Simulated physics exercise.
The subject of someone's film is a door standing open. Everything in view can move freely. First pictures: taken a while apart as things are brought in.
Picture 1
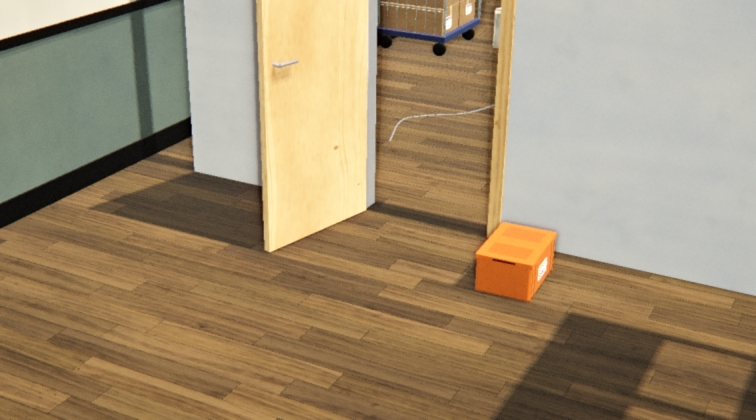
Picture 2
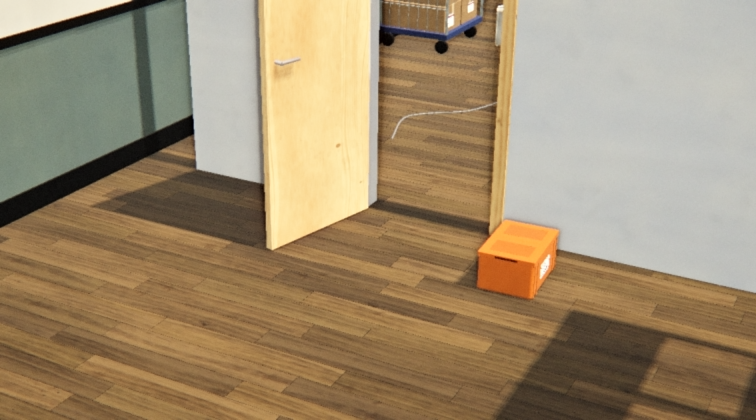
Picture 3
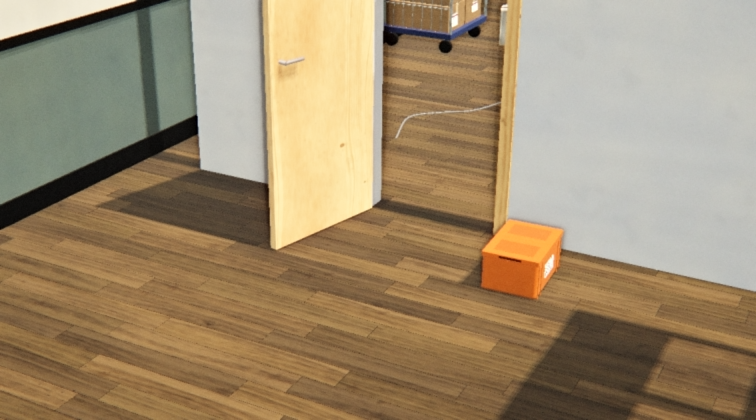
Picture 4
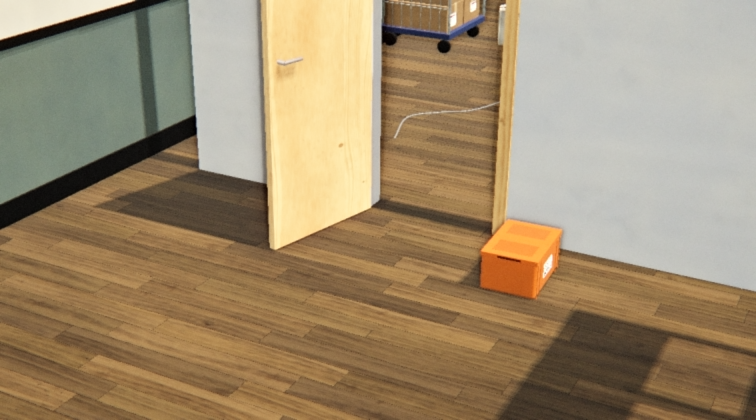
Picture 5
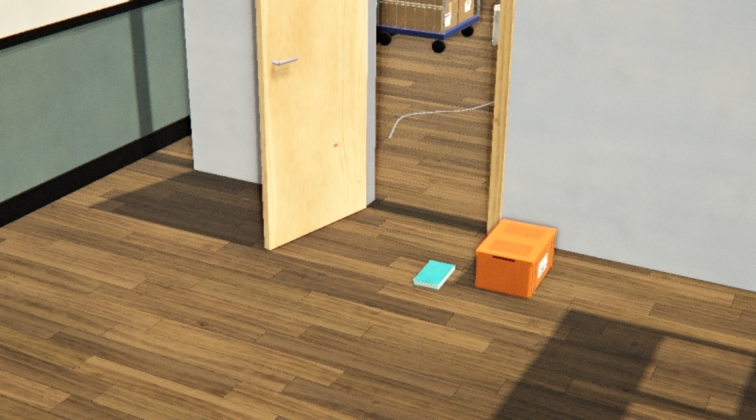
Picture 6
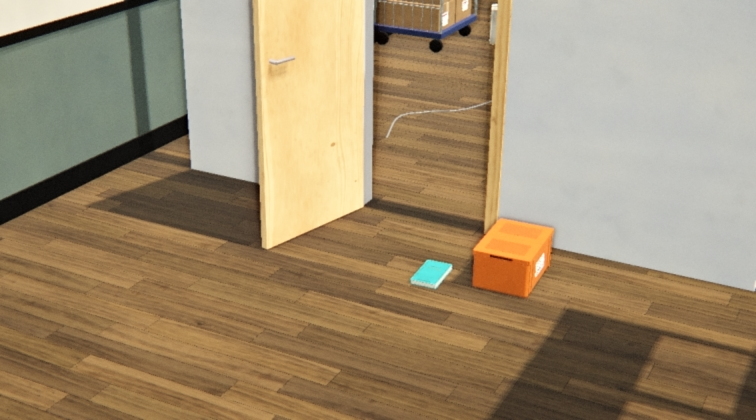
In a room with a wooden floor, a door stood wide open and still beside an orange tote, and later a turquoise book appeared on the floor just left of the tote.
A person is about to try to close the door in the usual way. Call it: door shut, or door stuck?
Door shut.
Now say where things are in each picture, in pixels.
In the first frame, door wide open and still; orange tote (516, 262).
In the second frame, door wide open and still; orange tote (518, 259).
In the third frame, door wide open and still; orange tote (522, 259).
In the fourth frame, door wide open and still; orange tote (521, 259).
In the fifth frame, door wide open and still; orange tote (516, 258).
In the sixth frame, door wide open and still; turquoise book (432, 274); orange tote (513, 258).
Then, 0.70 s later than the last frame, open by 80°.
Then, 1.30 s later than the last frame, open by 48°.
Then, 1.90 s later than the last frame, open by 15°.
When it is over, open by 0°; both as before. End places, in pixels of the last picture, turquoise book near (432, 274).
